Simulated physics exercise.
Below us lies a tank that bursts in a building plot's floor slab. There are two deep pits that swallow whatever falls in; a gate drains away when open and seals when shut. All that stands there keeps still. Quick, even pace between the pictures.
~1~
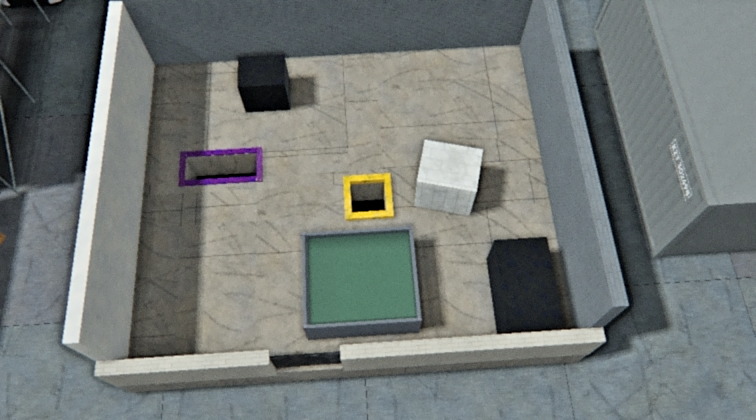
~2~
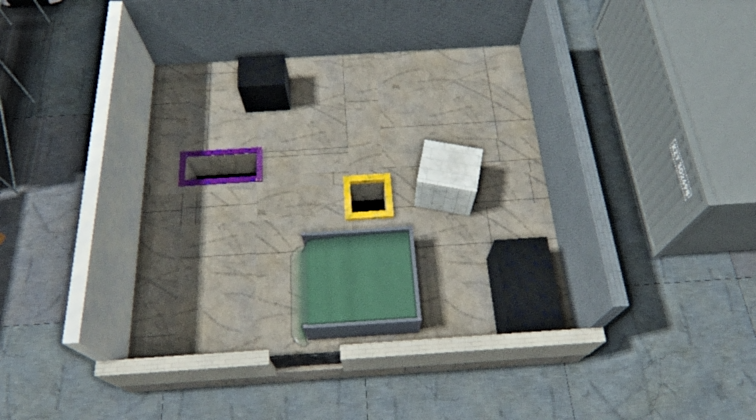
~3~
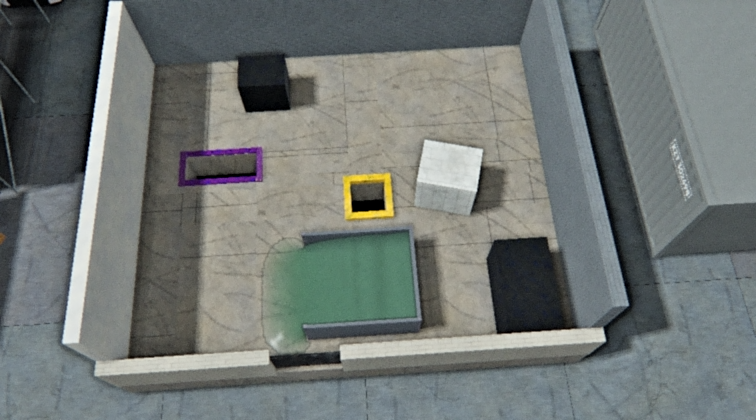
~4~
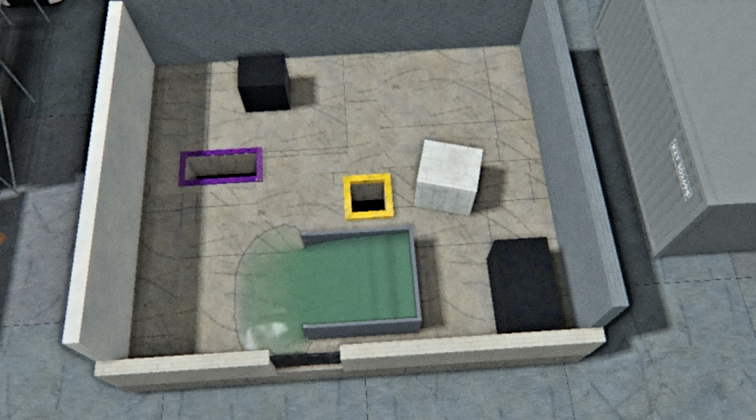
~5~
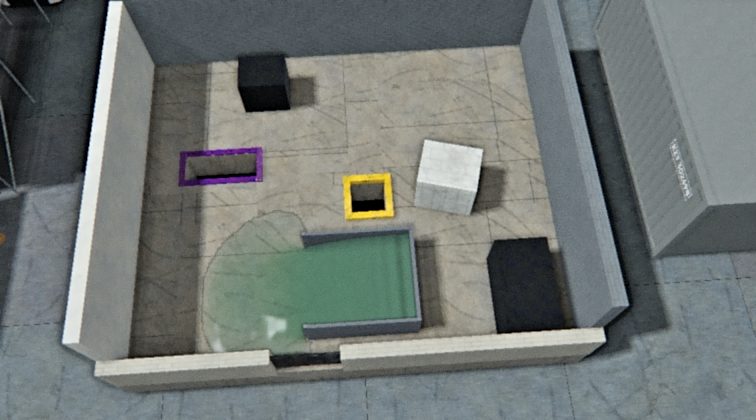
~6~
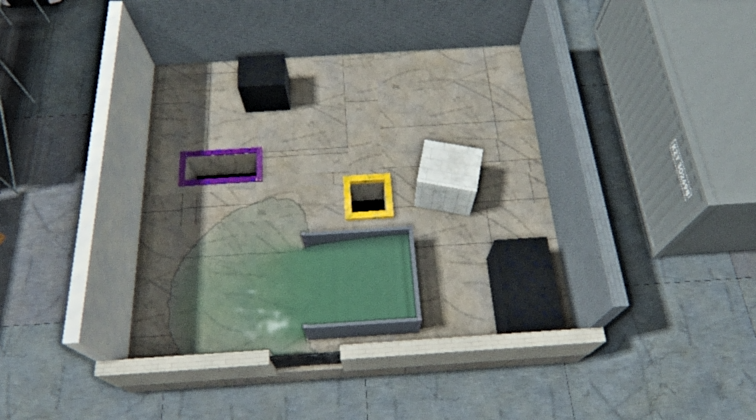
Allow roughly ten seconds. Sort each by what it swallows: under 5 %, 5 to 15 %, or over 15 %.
Sorted: Gate under 5 %, purple pit over 15 %, yellow pit under 5 %.
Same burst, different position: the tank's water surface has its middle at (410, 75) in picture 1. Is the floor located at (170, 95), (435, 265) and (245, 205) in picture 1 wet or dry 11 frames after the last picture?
Spot 1 wetted, spot 2 unwetted, spot 3 wetted.
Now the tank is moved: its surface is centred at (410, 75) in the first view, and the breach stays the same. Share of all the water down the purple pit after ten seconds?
Purple: About 20 %.
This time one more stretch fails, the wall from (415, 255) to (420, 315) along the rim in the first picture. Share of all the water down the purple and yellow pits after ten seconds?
The purple pit gets 0 per cent and the yellow pit 4 per cent.
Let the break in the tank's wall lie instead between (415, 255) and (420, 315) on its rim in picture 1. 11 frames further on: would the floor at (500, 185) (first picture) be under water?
At that point: Swamped.
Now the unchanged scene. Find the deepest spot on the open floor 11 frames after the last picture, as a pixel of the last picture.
About at (128, 369).
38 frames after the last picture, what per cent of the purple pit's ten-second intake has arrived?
My estimate: Close to 85 per cent.
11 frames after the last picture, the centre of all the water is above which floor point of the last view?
I'd put my finger on (237, 291).
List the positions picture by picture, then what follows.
In the first frame, still water in the water tank at (360, 277).
In the second frame, the front is at (299, 341), out from the gap at (309, 288).
In the third frame, the front is at (279, 349), out from the gap at (309, 289).
In the fourth frame, water pours out at (309, 290) and has run to a hidden place.
In the fifth frame, the front is at (210, 337), out from the gap at (309, 290).
In the sixth frame, water pours out at (309, 290) and has run to (174, 326).
A moment on, water covers 25 % of the floor; the gate 0 %, the purple pit 0 %, the yellow pit 0 %.
Next, water covers 25 % of the floor; the gate 0 %, the purple pit 0 %, the yellow pit 0 %.
Then, water covers 35 % of the floor; the gate 0 %, the purple pit 4 %, the yellow pit 0 %.
Later, water covers 60 % of the floor; the gate 0 %, the purple pit 14 %, the yellow pit 0 %.
In the end, water covers 90 % of the floor; the gate 0 %, the purple pit 17 %, the yellow pit 0 %.
